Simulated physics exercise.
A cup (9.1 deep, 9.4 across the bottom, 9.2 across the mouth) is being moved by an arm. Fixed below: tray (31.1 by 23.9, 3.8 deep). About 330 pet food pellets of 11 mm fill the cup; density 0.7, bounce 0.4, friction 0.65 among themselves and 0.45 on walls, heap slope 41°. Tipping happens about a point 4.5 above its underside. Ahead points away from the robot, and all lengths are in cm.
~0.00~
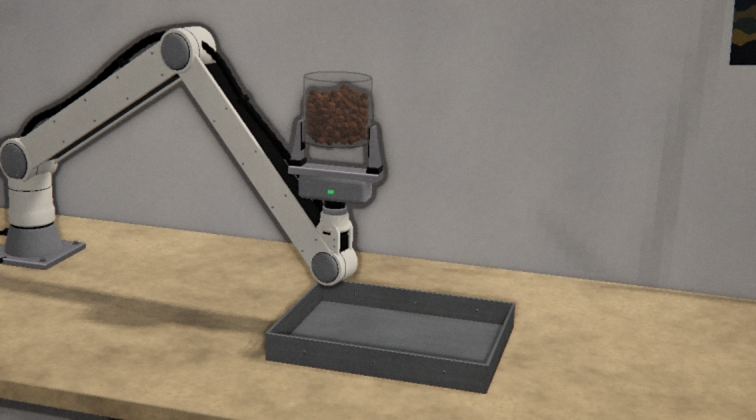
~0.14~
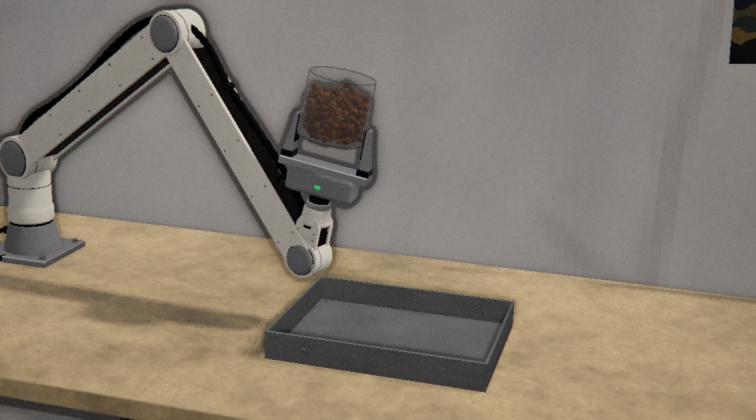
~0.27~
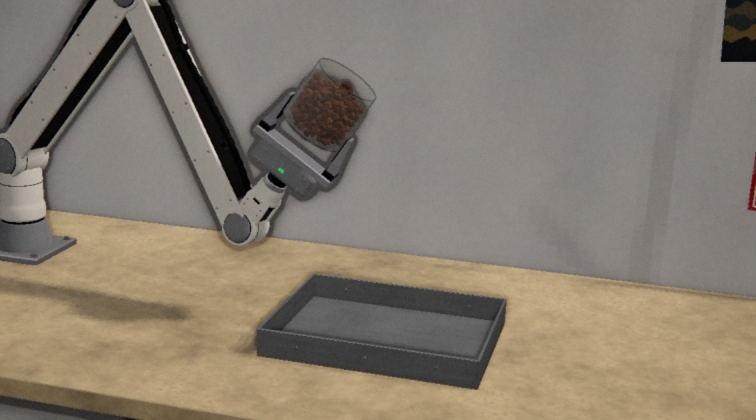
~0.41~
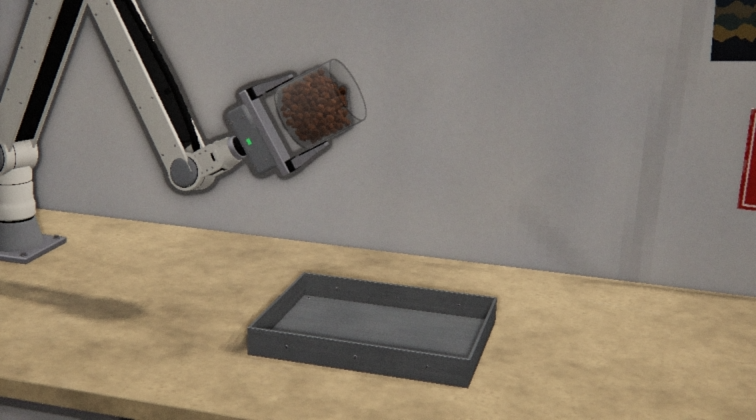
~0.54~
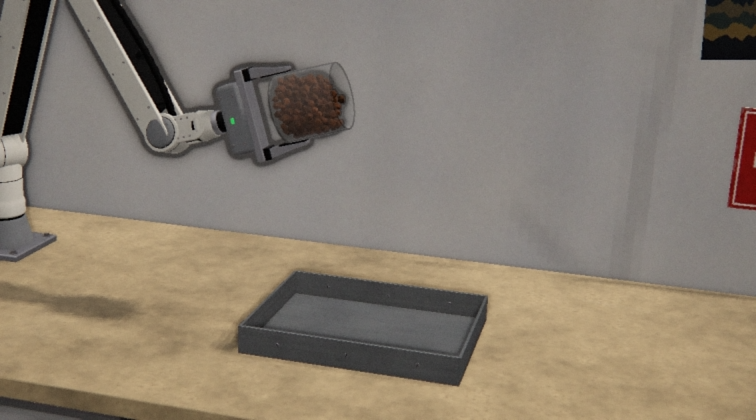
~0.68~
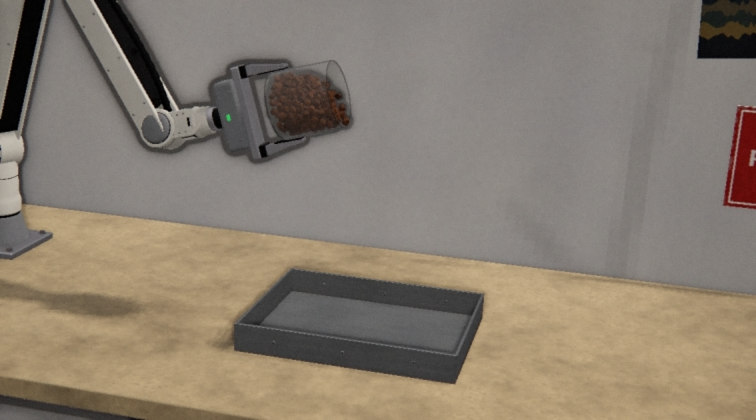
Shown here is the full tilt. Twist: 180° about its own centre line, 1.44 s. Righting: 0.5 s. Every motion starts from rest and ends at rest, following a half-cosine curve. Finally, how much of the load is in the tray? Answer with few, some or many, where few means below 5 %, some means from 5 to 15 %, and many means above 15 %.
Some - from 5 to 15 %.
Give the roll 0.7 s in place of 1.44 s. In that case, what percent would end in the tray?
Expected share: Some 5 %.
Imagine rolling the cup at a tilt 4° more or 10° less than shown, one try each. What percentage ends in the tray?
Roughly 15 and 0 per cent.
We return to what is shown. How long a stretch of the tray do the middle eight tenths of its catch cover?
12 cm, roughly.
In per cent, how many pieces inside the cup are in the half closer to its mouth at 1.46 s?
About 40 %.
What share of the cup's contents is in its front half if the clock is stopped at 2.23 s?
Roughly 40 in every hundred.
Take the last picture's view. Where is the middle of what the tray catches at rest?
Near (400, 332).
By 1.46 s, tipped 74°, highest piece 38 above the table; 320 in the cup, 7 in the tray, 1 in flight or on a rim.
By 2.23 s, tipped 65°, highest piece 38 above the table; 296 in the cup, 30 in the tray, 2 in flight or on a rim.
By 2.82 s, upright, highest piece 38 above the table; 296 in the cup, 32 in the tray.
By 3.52 s, upright, highest piece 38 above the table; 296 in the cup, 32 in the tray.
Final count, 296 in the cup, 32 in the tray. That is 10 % in the tray.
